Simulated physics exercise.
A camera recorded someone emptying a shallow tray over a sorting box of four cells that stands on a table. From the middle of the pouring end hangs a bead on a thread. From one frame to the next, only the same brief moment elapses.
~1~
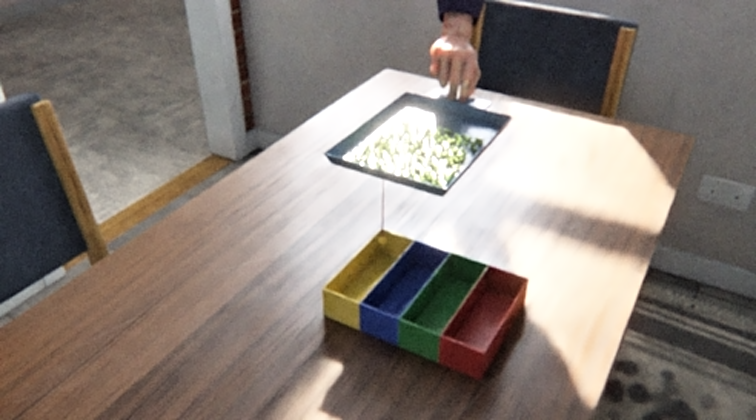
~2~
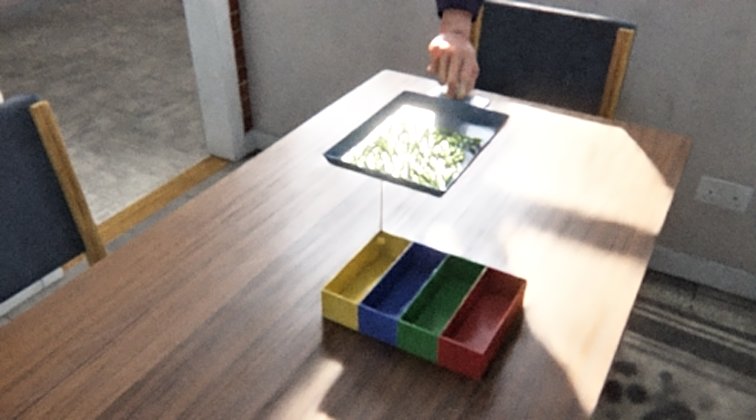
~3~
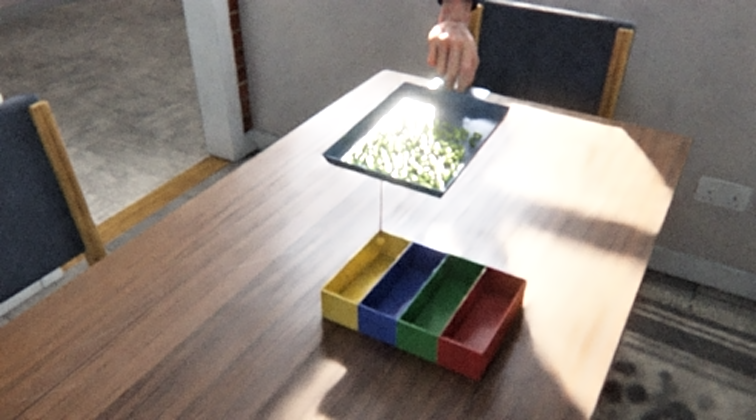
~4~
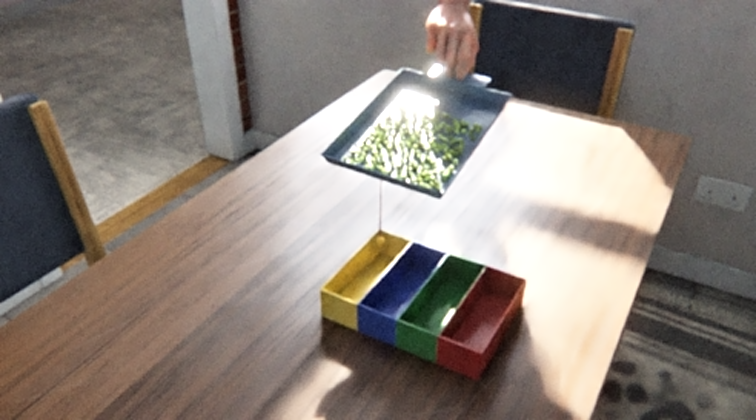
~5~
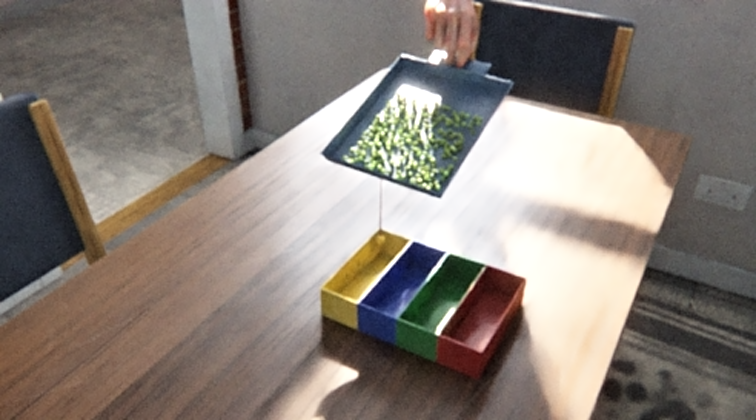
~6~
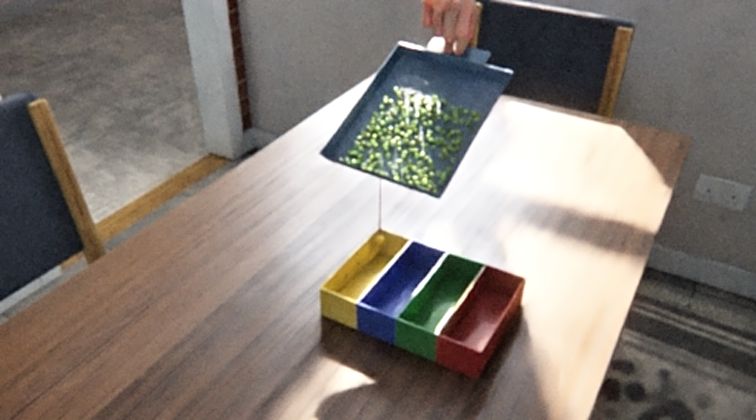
A shallow dark tray of green peas tilting steadily as a hand raises its far end above a four-coloured sorting box.
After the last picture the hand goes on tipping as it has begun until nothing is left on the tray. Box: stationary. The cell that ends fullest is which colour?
It is the blue cell.
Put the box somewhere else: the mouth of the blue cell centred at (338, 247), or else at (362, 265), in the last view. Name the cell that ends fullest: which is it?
The first time it is the cell in red, and the second time it is the green one.
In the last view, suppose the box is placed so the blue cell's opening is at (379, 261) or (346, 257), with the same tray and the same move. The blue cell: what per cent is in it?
In order: 30 percent and 20 percent.
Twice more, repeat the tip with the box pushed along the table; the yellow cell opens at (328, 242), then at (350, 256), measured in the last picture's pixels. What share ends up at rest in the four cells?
Well, you'd get about 100 per cent and then about 100 per cent.
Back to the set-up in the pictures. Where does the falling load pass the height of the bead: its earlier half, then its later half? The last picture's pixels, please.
Starting near (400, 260), moving on to near (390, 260).
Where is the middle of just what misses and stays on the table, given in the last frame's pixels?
Around (308, 285).
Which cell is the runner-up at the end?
Second place: That yellow cell.
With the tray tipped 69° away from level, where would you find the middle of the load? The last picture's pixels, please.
The load is centred around (400, 181).
Just after the last frame, tray tipped steeply; the larger part on the tray; just a few in the blue cell; just a few in the green cell; just a few in the yellow cell; about a tenth falling or outside the box.
A moment on, tray tipped past a quarter turn; roughly half in the blue cell; roughly a quarter in the yellow cell; about a tenth in the green cell; just a few in the red cell; about a tenth falling or outside the box.
Further on, tray tipped past a quarter turn; roughly half in the blue cell; roughly a quarter in the yellow cell; roughly a quarter in the green cell; just a few in the red cell; about a tenth falling or outside the box.
When it is over, tray tipped past a quarter turn; roughly half in the blue cell; roughly a quarter in the yellow cell; roughly a quarter in the green cell; just a few in the red cell; about a tenth outside the box.
